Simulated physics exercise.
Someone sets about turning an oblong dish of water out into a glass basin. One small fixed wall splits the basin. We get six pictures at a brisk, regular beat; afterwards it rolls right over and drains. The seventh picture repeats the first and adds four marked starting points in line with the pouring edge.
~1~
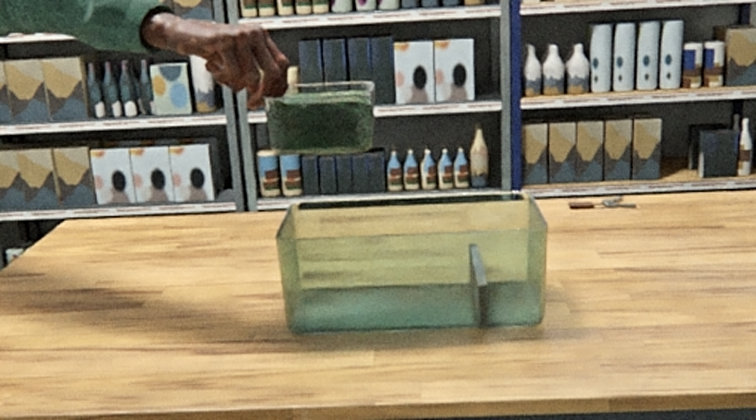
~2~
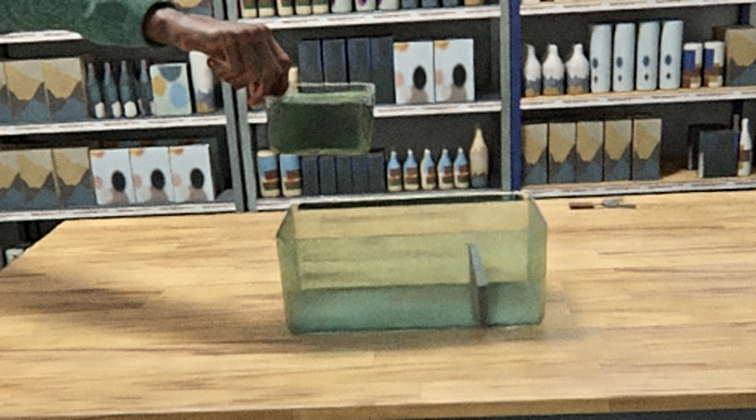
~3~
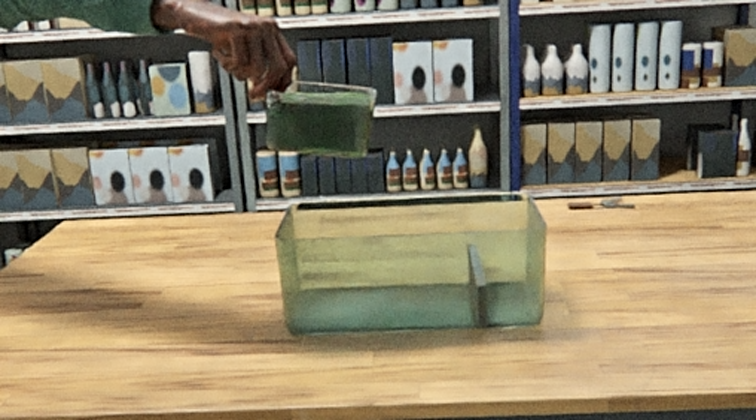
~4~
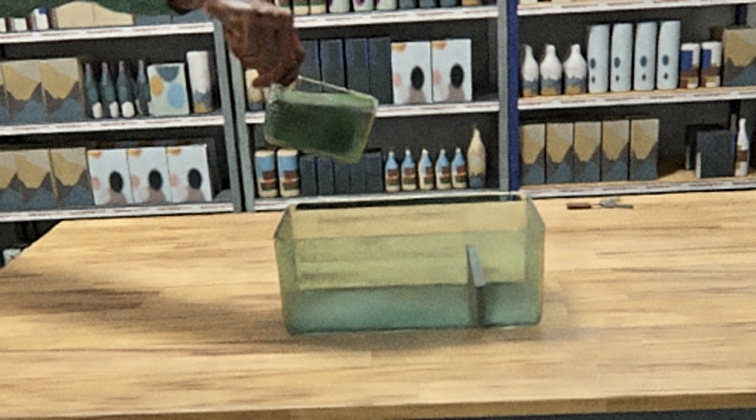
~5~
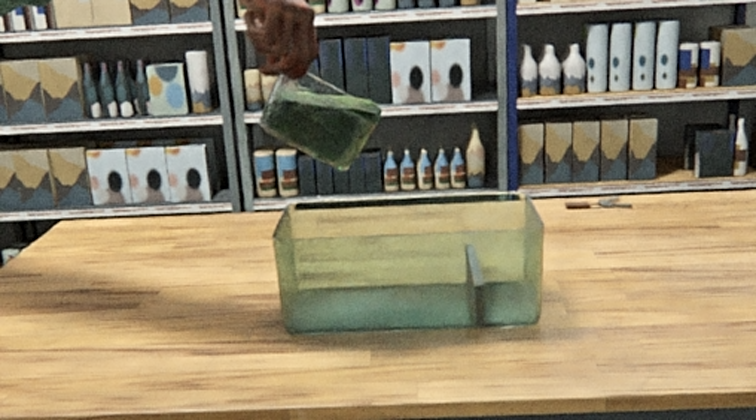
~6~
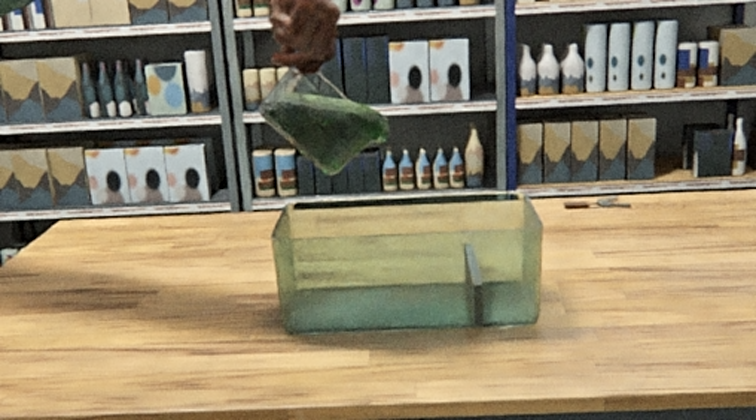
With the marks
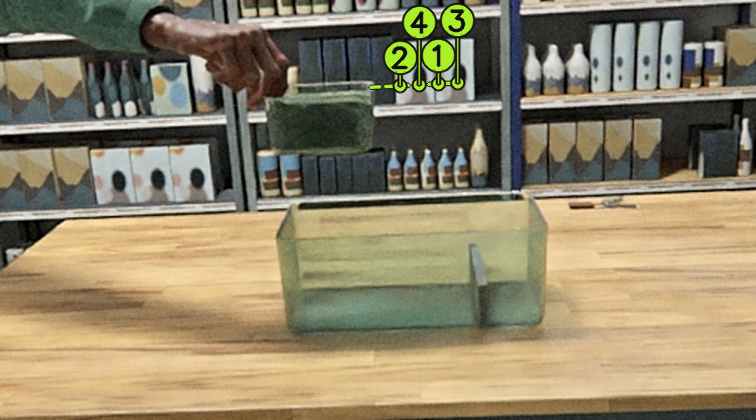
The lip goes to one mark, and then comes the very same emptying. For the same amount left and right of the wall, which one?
It is 1.
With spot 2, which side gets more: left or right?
More ends on the left.
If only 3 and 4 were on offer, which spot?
It is 3.
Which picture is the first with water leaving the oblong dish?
In picture 5.
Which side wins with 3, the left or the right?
More ends on the right.
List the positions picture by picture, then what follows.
In the first frame, upright, lip at (370, 87); basin from (288, 332) to (544, 323); top of the wall at (478, 262); nothing has left yet.
In the second frame, tipped about 2°, lip at (371, 89); nothing has left yet.
In the third frame, tipped about 8°, lip at (373, 95); nothing has left yet.
In the fourth frame, tipped about 18°, lip at (375, 104); nothing has left yet.
In the fifth frame, tipped about 31°, lip at (376, 117); water is over the lip, down to (376, 117).
In the sixth frame, tipped about 46°, lip at (373, 131); water is over the lip, down to (380, 139).
On the marked copy, 1 at (438, 83); 2 at (400, 85); 3 at (457, 82); 4 at (419, 84).
With 1, about 51 % ends left of the wall and 40 % right of it; 9 % is lost outside.
With 2, about 89 % ends left of the wall and 7 % right of it; 4 % is lost outside.
With 3, about 29 % ends left of the wall and 69 % right of it; 3 % is lost outside.
With 4, about 76 % ends left of the wall and 20 % right of it; 4 % is lost outside.
